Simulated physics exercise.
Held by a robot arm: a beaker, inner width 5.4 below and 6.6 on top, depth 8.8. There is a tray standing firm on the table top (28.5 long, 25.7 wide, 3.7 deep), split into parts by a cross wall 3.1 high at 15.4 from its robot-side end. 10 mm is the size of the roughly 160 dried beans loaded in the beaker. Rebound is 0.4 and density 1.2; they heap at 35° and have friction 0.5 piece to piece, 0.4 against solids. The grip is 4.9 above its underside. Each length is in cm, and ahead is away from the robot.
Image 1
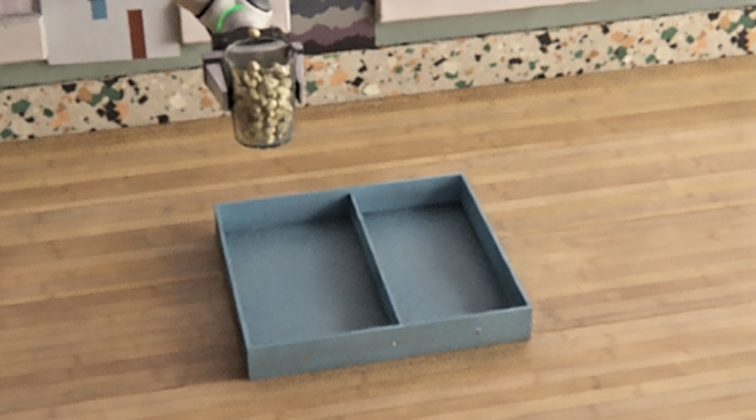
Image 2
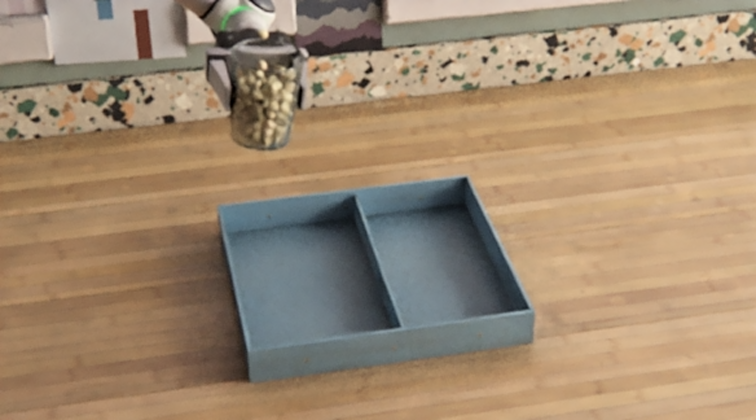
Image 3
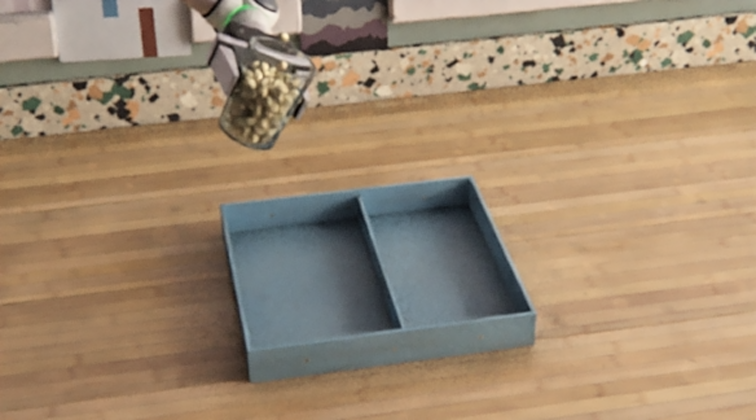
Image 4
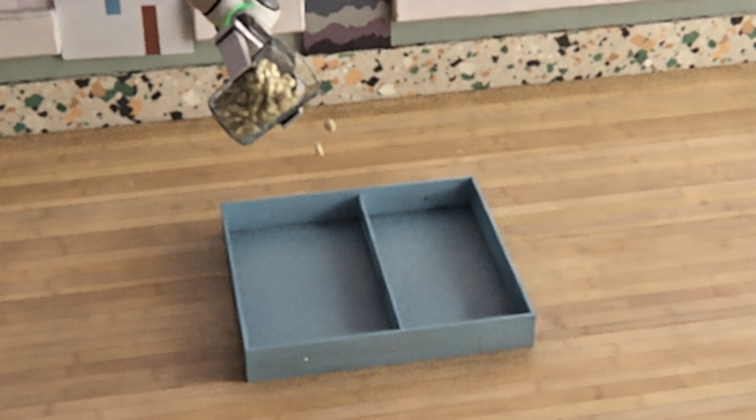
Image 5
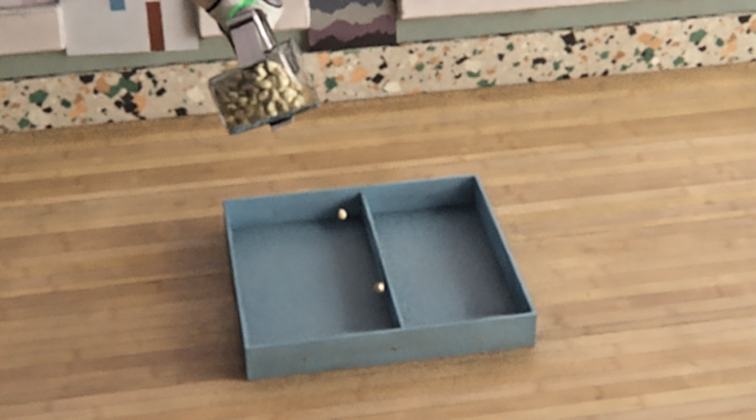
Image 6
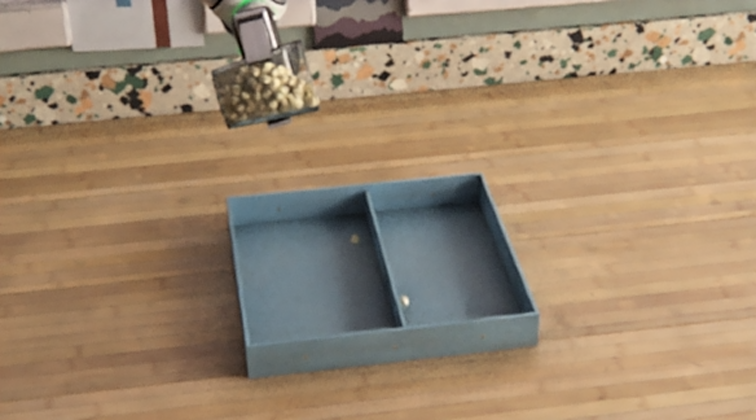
A robot arm tilts a clear beaker of pale pieces, and two drop into a blue tray.
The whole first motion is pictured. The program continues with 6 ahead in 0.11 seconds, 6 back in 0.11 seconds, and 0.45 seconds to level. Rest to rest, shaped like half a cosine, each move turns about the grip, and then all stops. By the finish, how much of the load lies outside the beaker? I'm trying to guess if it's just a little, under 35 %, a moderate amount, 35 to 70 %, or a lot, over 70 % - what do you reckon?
I reckon a lot.
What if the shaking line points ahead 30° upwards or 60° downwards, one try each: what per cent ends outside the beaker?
Near 100 and 10 percent respectively.
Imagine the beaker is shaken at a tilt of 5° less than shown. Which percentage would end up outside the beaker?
Roughly 70 percent then.
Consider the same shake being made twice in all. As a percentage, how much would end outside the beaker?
It would be near 95 per cent.
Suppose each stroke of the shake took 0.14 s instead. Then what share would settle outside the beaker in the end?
I'd expect some 55 per cent.
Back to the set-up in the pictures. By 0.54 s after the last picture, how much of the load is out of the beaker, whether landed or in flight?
Around 85 % is out.
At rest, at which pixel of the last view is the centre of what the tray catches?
Roughly at (431, 270) in the last picture.
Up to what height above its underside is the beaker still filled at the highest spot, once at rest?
Around 3.5 cm up.
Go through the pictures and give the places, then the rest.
The beaker middle at (262, 96), level; upper third of the load around (262, 84), from x 235 to 290, top at y 35; 164 in the beaker, in the first picture.
The beaker middle at (264, 98), tilted 7° forward; upper third of the load around (264, 87), from x 240 to 290, top at y 35, in the second picture.
The beaker middle at (264, 97), tilted 27° forward; upper third of the load around (263, 86), from x 230 to 295, top at y 35; 163 in the beaker, 1 in flight or on a rim, in the third picture.
The beaker middle at (261, 95), tilted 51° forward; upper third of the load around (259, 87), from x 220 to 330, top at y 65; 162 in the beaker, 2 in flight or on a rim, in the fourth picture.
The beaker middle at (262, 91), tilted 71° forward; upper third of the load around (254, 81), from x 220 to 380, top at y 65; 162 in the beaker, 2 in the robot-side part, in the fifth picture.
The beaker middle at (264, 88), tilted 78° forward; upper third of the load around (252, 80), from x 220 to 405, top at y 65; 162 in the beaker, 1 in the robot-side part, 1 in the far-side part, in the sixth picture.
Then, 0.27 s on, tilted 76° forward, highest piece 24 above the table; 30 in the beaker, 1 in the robot-side part, 1 in the far-side part, 132 in flight or on a rim.
Then, 0.54 s on, tilted 16° forward, highest piece 26 above the table; 88 in the far-side part, 42 in the robot-side part, 26 in the beaker, 8 on the table or floor.
Then, 0.87 s on, level, highest piece 24 above the table; 88 in the far-side part, 42 in the robot-side part, 26 in the beaker, 8 on the table or floor.
Then, 1.92 s on, level, highest piece 24 above the table; 88 in the far-side part, 42 in the robot-side part, 26 in the beaker, 8 on the table or floor.
In the end, 88 in the far-side part, 42 in the robot-side part, 26 in the beaker, 8 on the table or floor. That is 84 % outside the beaker.
